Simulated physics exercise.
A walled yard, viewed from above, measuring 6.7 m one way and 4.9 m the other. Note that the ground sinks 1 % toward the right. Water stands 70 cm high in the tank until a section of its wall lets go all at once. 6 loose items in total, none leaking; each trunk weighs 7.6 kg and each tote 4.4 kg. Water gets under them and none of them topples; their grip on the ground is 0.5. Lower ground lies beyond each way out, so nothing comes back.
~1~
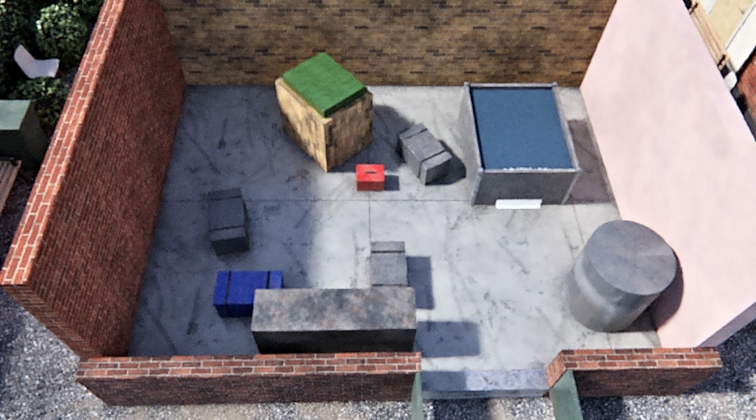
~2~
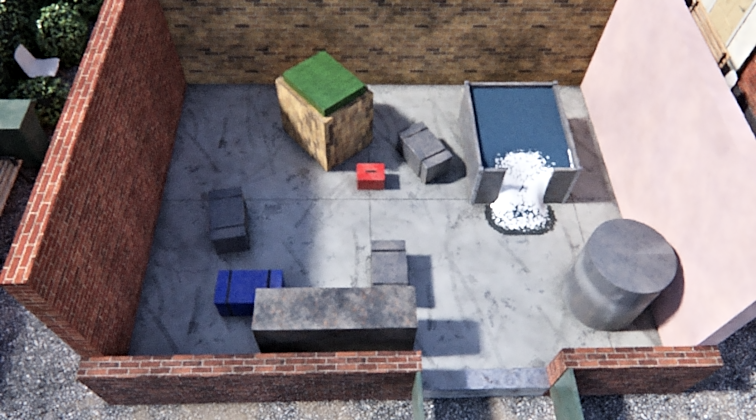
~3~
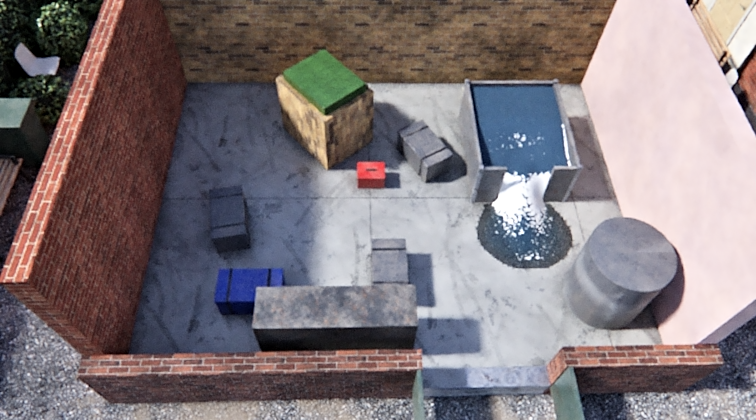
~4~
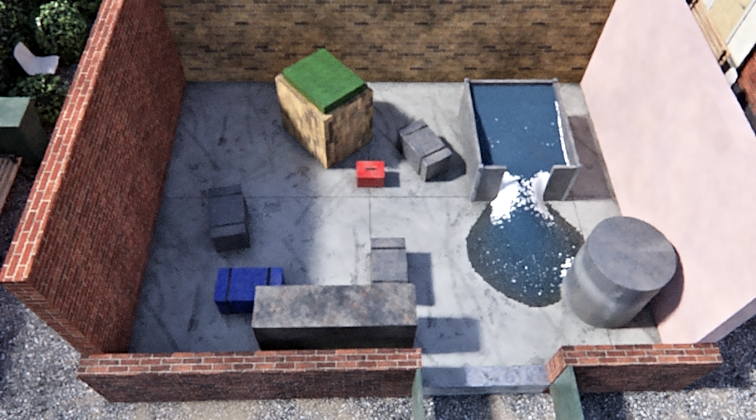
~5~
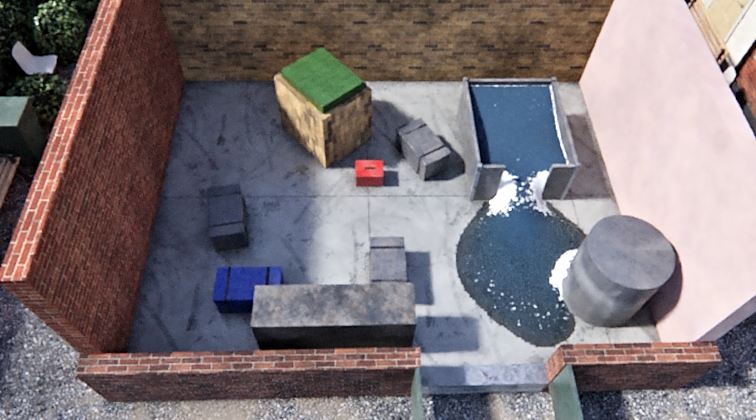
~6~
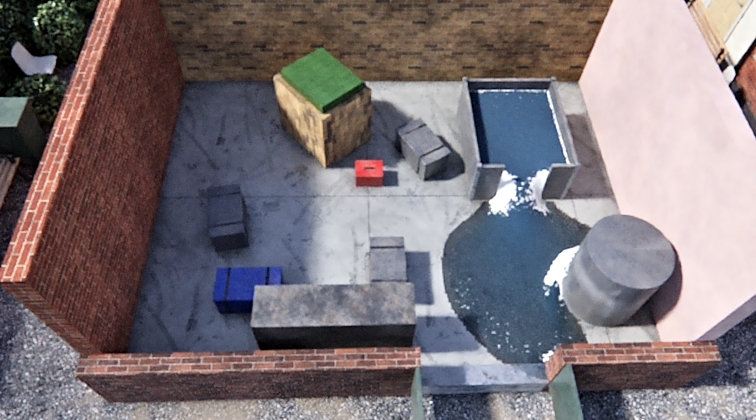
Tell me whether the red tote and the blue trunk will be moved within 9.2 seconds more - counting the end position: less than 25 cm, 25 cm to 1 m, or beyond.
My prediction: Red tote: Stays near its start; blue trunk: Stays near its start.
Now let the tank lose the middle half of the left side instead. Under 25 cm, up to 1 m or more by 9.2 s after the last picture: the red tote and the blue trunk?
Well, the red tote goes a long way and the blue trunk scoots over a bit.
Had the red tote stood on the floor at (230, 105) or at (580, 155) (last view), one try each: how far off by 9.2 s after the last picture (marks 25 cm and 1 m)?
From the first place it is barely disturbed; from the second it goes well off.
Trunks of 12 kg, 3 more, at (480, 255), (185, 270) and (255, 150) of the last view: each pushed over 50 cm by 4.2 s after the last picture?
In order: Above it, below it, below it.
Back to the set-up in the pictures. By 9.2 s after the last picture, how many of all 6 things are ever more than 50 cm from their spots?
Answer: 1.
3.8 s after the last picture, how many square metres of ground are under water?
At that time the wet patch spans about 15 m2.
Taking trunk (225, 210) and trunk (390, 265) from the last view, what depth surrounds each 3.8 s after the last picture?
I'd estimate 0 cm for the first and 2 cm for the second.
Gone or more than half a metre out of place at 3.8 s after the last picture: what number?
0.
Then, 1.2 s after the last picture the red tote is near (369, 168), 0.0 m from its start, aground; the blue trunk is near (247, 283), 0.0 m from its start, aground; 0 of 6 are out; 0 afloat.
Then, 3.8 s after the last picture the red tote is near (369, 168), 0.0 m from its start, aground; the blue trunk is near (247, 283), 0.0 m from its start, aground; 0 of 6 are out; 0 afloat.
Then, 6.2 s after the last picture the red tote is near (369, 168), 0.0 m from its start, aground; the blue trunk is near (247, 283), 0.0 m from its start, aground; 0 of 6 are out; 0 afloat.
Then, 9.2 s after the last picture the red tote is near (369, 168), 0.0 m from its start, aground; the blue trunk is near (247, 283), 0.0 m from its start, aground; 0 of 6 are out; 0 afloat.
